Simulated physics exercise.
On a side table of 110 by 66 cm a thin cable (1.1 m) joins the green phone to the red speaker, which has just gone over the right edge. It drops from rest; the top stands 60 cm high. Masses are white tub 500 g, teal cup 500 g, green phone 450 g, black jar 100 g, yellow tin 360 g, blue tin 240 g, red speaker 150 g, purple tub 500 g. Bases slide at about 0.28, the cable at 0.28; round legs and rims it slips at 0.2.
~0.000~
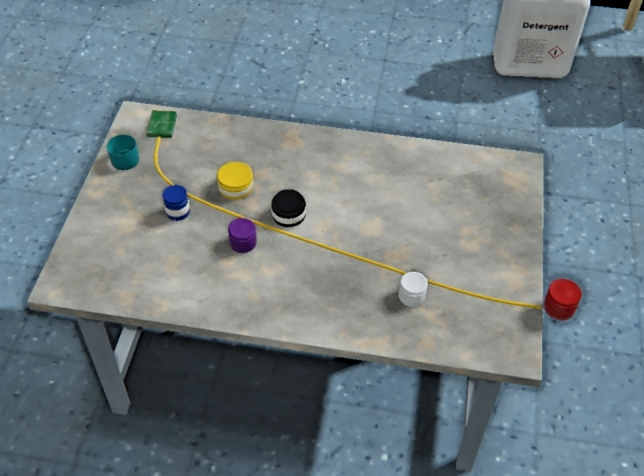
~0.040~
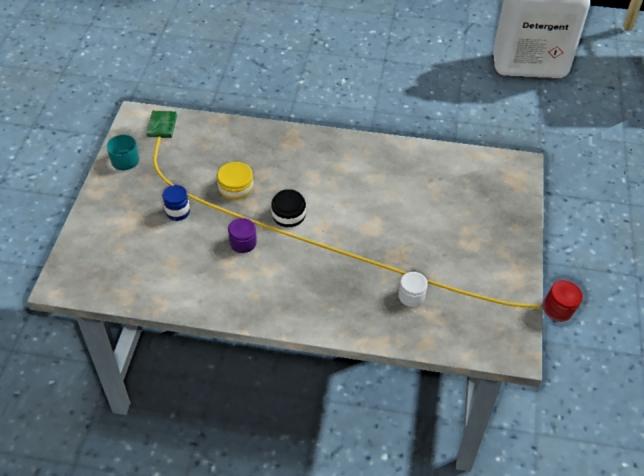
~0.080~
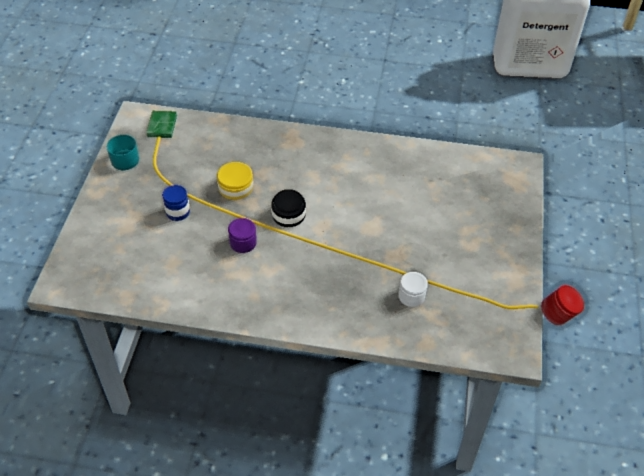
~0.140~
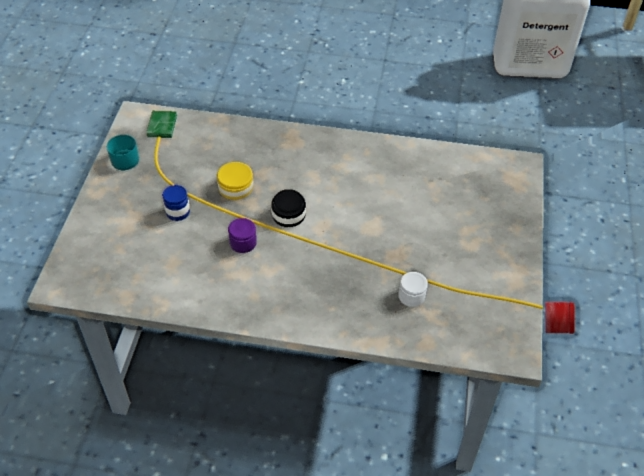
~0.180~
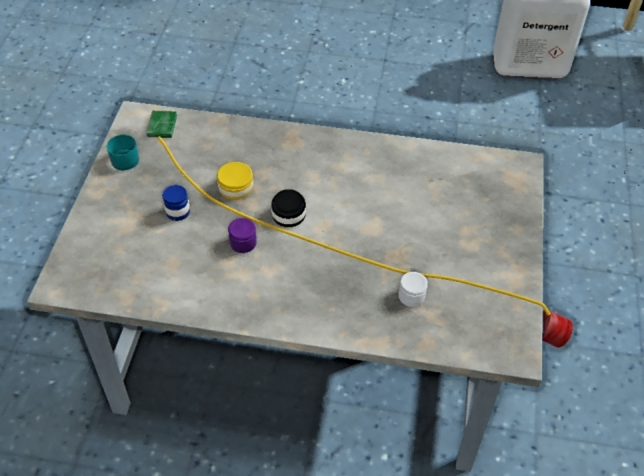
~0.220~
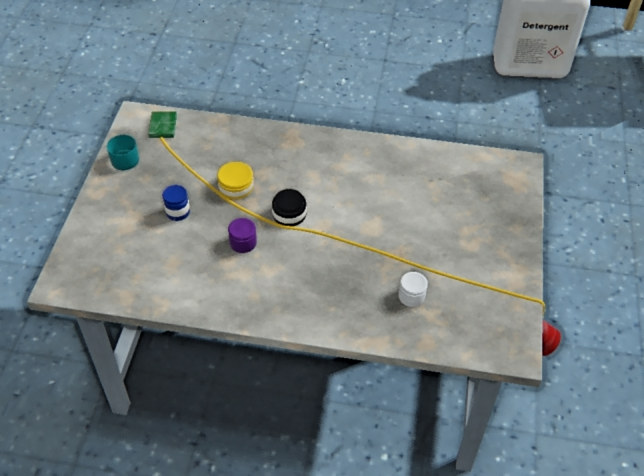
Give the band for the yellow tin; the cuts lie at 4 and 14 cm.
Result: Yellow tin hardly moves.
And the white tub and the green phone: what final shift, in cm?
White tub 0 cm, green phone 4 cm.
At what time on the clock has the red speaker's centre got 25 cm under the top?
That is: Never.
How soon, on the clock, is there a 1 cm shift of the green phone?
Green phone 0.26 s.
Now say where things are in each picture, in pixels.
Shows, yellow tin (235, 174); cable runs through (496, 300) (305, 240) (225, 211) (158, 169), in the first picture.
Shows, red speaker (566, 293); cable runs through (495, 301) (304, 240) (157, 169), in the second picture.
Shows, red speaker (562, 305); cable runs through (494, 303) (304, 240) (156, 169), in the third picture.
Shows, red speaker (560, 318); cable runs through (498, 298) (306, 240) (159, 169), in the fourth picture.
Shows, red speaker (552, 329); cable runs through (513, 295) (318, 244) (177, 166), in the fifth picture.
Shows, yellow tin (235, 174); cable runs through (526, 298) (425, 269) (332, 237) (248, 212) (184, 165), in the sixth picture.
After 0.5 s, the cable's tail end at (179, 143); red speaker over the edge, green phone 4 cm off its start, black jar 2 cm off its start.
After 0.7 s, the cable's tail end at (181, 145); red speaker over the edge, green phone 4 cm off its start, black jar 2 cm off its start.
After 1.0 s, the cable's tail end at (181, 145); green phone 4 cm off its start at (172, 130), red speaker over the edge, black jar 2 cm off its start at (294, 193).
After 1.2 s, the cable's tail end at (181, 145); red speaker over the edge, green phone 4 cm off its start, black jar 2 cm off its start.
After 2.4 s, the cable's tail end at (181, 145); yellow tin 0 cm off its start at (235, 174), green phone 4 cm off its start at (172, 130), red speaker over the edge, black jar 2 cm off its start at (295, 193).
